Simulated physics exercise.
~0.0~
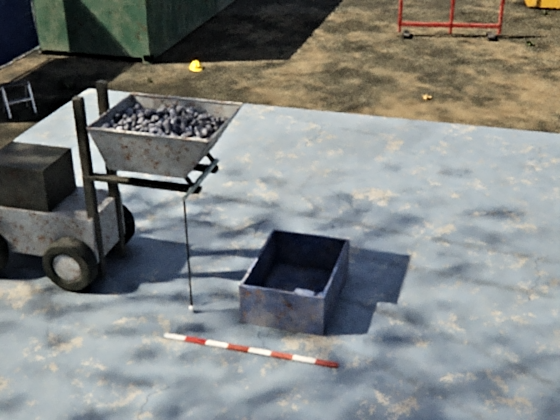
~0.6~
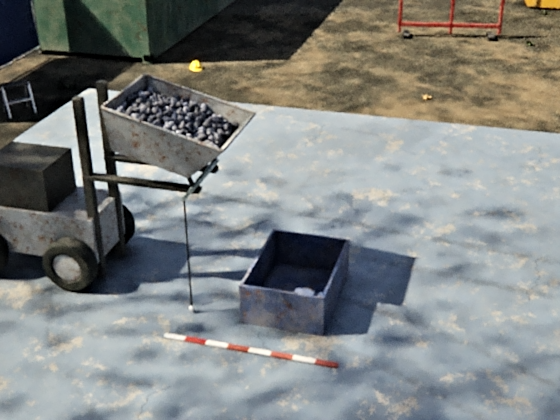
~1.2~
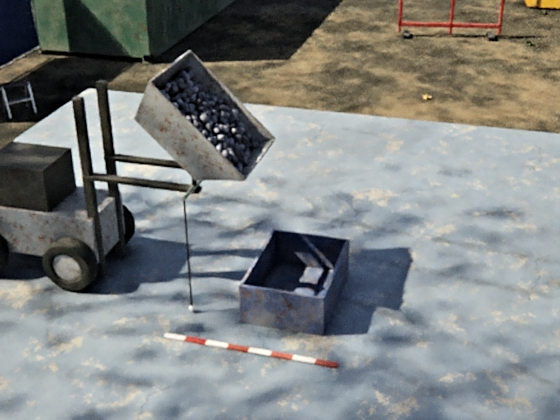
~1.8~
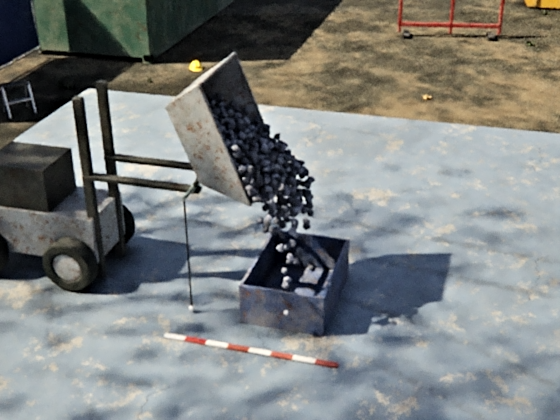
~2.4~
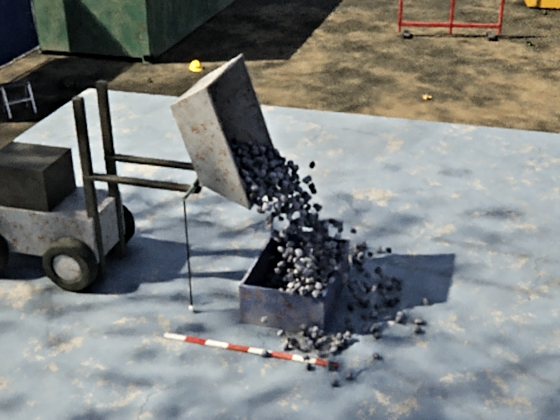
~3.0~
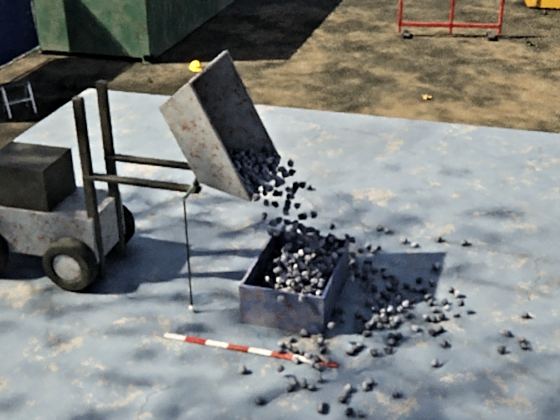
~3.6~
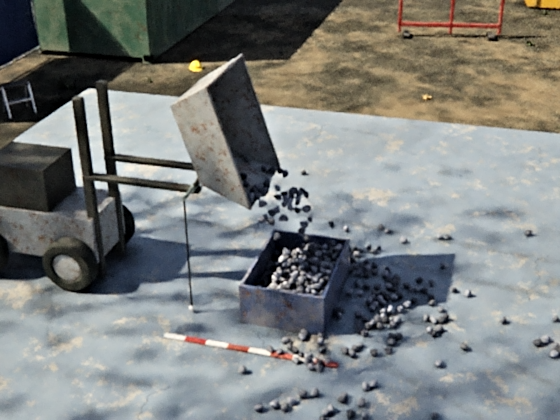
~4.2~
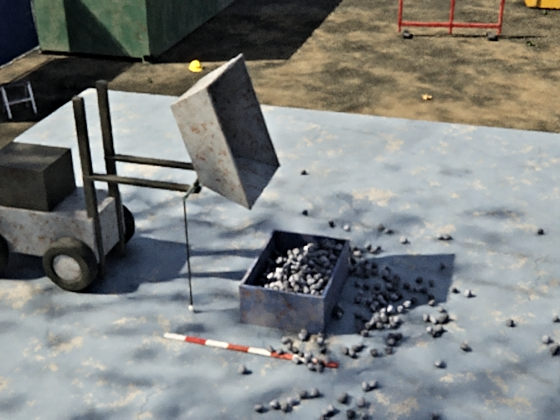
A forklift tipped its raised metal skip steeply to the right, pouring dark, smooth stones into an open box on the ground, and the skip jerked briefly as it emptied. Most stones ended up in the box, with many scattered beyond it.
